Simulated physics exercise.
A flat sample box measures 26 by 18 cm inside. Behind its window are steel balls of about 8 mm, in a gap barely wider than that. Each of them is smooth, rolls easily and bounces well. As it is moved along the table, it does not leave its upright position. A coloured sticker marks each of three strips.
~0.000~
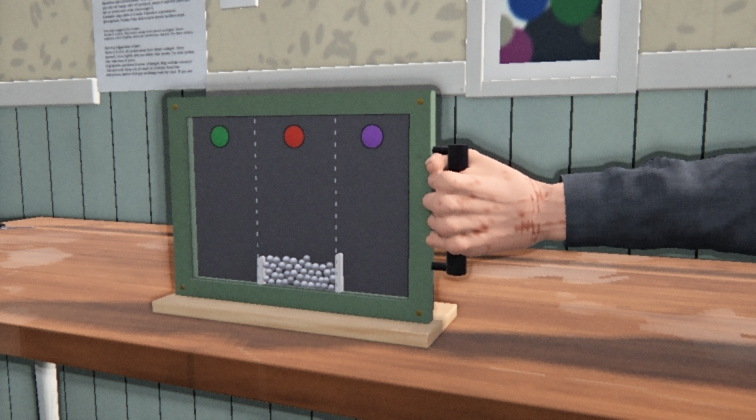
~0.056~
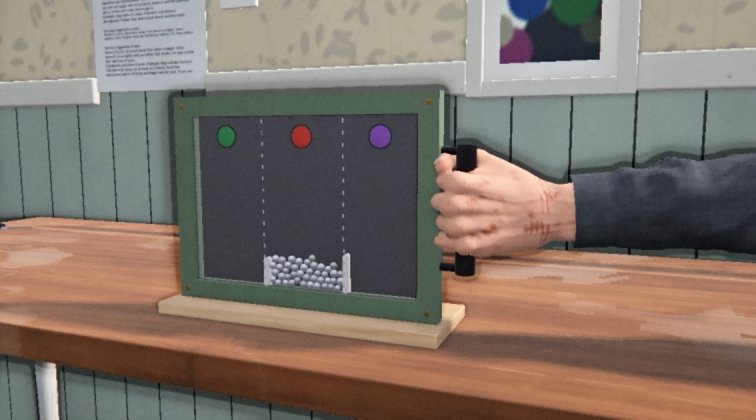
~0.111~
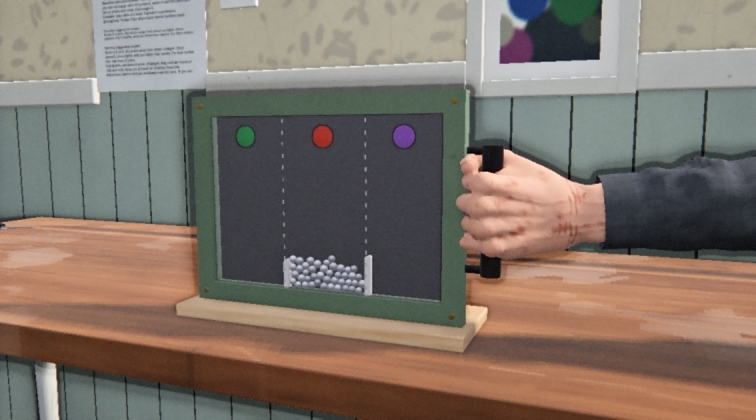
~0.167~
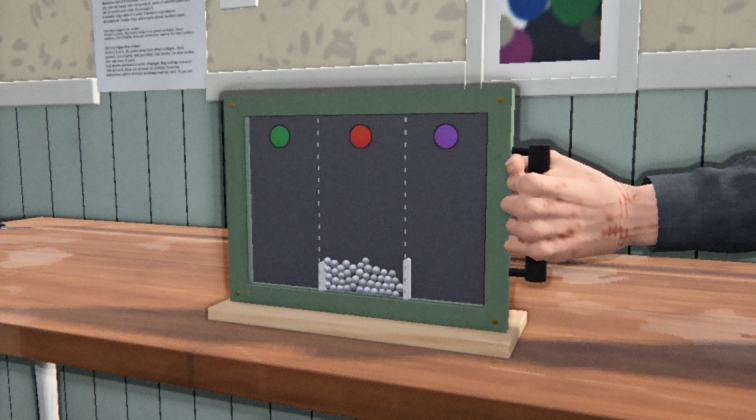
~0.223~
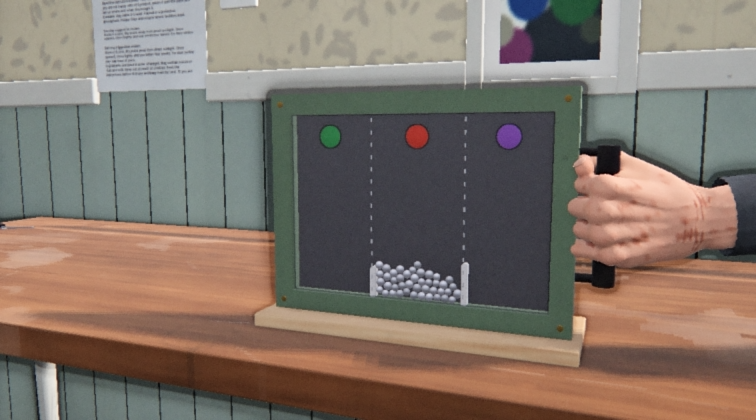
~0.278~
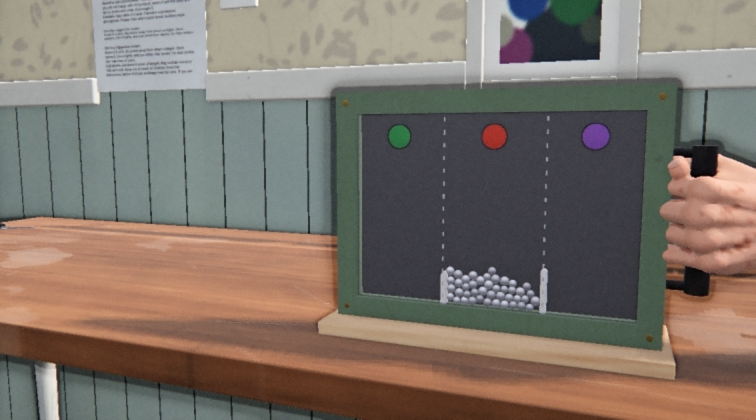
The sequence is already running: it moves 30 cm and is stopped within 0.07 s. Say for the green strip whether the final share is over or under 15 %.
Green strip under 15 %.
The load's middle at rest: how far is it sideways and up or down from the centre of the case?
It lies close to 2 centimetres right and 8 centimetres below.
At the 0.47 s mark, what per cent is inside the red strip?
It works out at roughly 90 per cent.
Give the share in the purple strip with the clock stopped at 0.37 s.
I'd guess near 0 in a hundred.
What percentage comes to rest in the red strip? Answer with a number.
My estimate is some 90 in a hundred.
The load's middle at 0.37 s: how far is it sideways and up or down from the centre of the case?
Position estimate: Right 1 cm, below 7 cm.
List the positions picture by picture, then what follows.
The first picture shows at its start; about 40 balls; balls centred (299, 274); top one (307, 259); red (294, 137), purple (372, 137), green (220, 137).
In the second picture, 1 cm to the right; balls centred (305, 274); top one (312, 258).
In the third picture, 3 cm to the right; balls centred (325, 276); top one (332, 259); wall ends (368, 258), (288, 261).
In the fourth picture, 7 cm to the right; balls centred (361, 279); top one (366, 261).
In the fifth picture, 13 cm to the right; balls centred (415, 284); top one (417, 265).
In the sixth picture, 21 cm to the right; balls centred (489, 291); top one (492, 271); red (494, 137), purple (596, 137), green (400, 137).
After 0.37 s, it is 30 cm to the right; the balls' middle is 1 cm right of and 7 cm below the centre; red 100 %.
After 0.47 s, it is 30 cm to the right; the balls' middle is 2 cm right of and 7 cm below the centre; red 90 %, purple 10 %.
After 0.62 s, it is 30 cm to the right; the balls' middle is 2 cm right of and 8 cm below the centre; red 90 %, purple 10 %.
At rest by 1.6 s, it is 30 cm to the right; red 90 %, purple 10 %, green 0 %.
